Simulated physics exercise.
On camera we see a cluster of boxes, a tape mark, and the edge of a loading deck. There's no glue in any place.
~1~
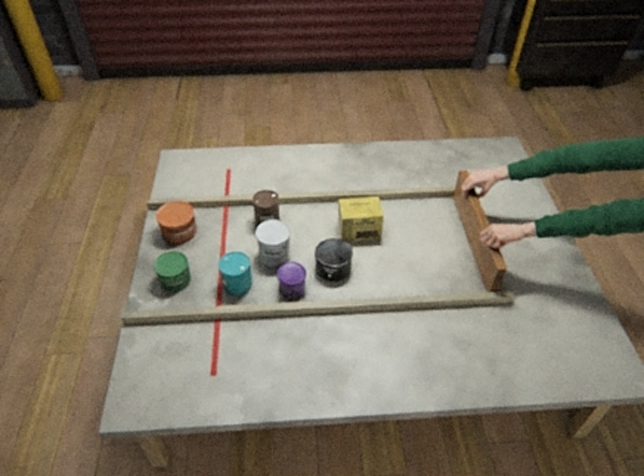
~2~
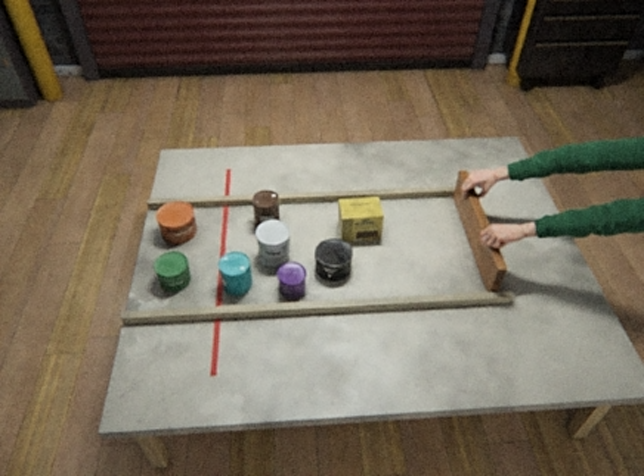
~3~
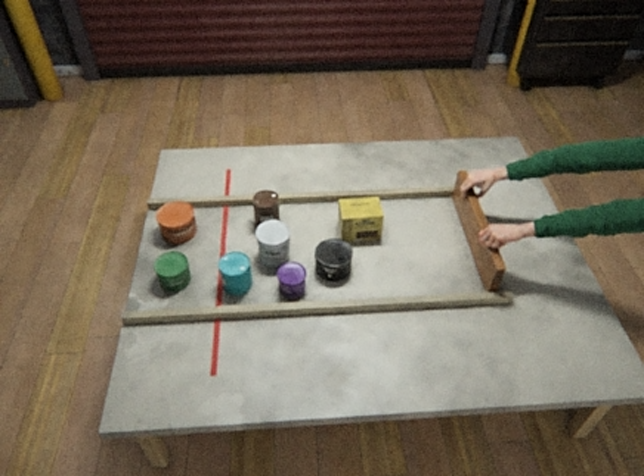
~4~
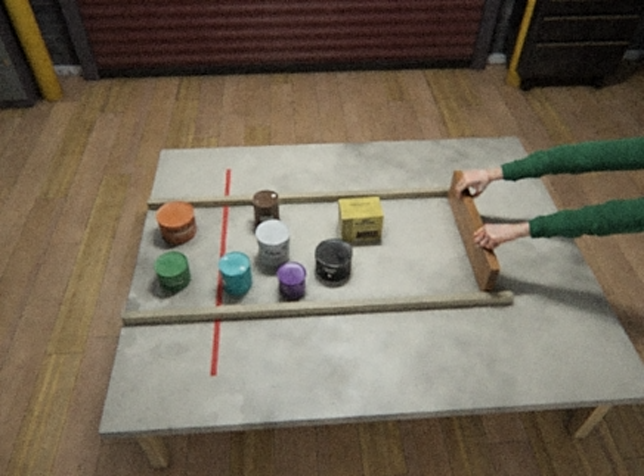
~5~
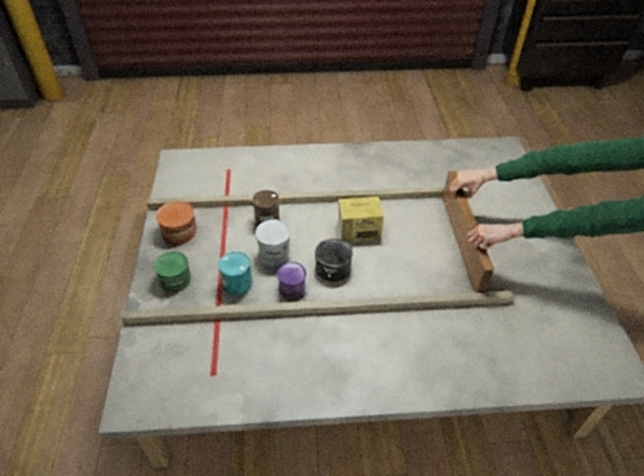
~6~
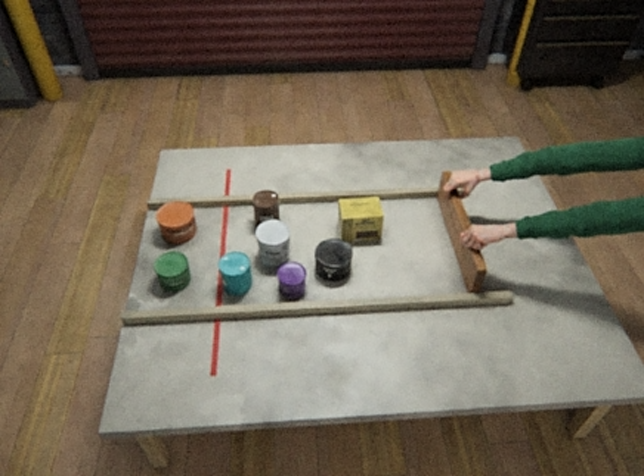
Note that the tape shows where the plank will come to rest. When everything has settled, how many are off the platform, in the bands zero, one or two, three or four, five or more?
Off the platform: Zero.
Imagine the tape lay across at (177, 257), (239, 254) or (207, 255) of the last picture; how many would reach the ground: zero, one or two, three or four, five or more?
Going through the places as listed, I'd say three to four, then none at all, then not one.
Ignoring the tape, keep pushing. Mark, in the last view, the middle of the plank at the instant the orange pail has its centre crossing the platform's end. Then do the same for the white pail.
The middle is at (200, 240) when it's the orange pail, and at (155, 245) when it's the white pail.
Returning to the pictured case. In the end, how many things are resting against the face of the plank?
So the total is 3.
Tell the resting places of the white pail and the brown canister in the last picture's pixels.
Final positions - white pail around (189, 241), brown canister around (173, 205).
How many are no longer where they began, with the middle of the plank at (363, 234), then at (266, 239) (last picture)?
At first I count 1, and then 6.
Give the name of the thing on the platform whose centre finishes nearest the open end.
It's the orange pail.
A little later, none off yet; orange pail at rest near (177, 223); green pail at rest near (173, 271); turquoise canister at rest near (236, 274).
When it is over, the number that fall off is zero.
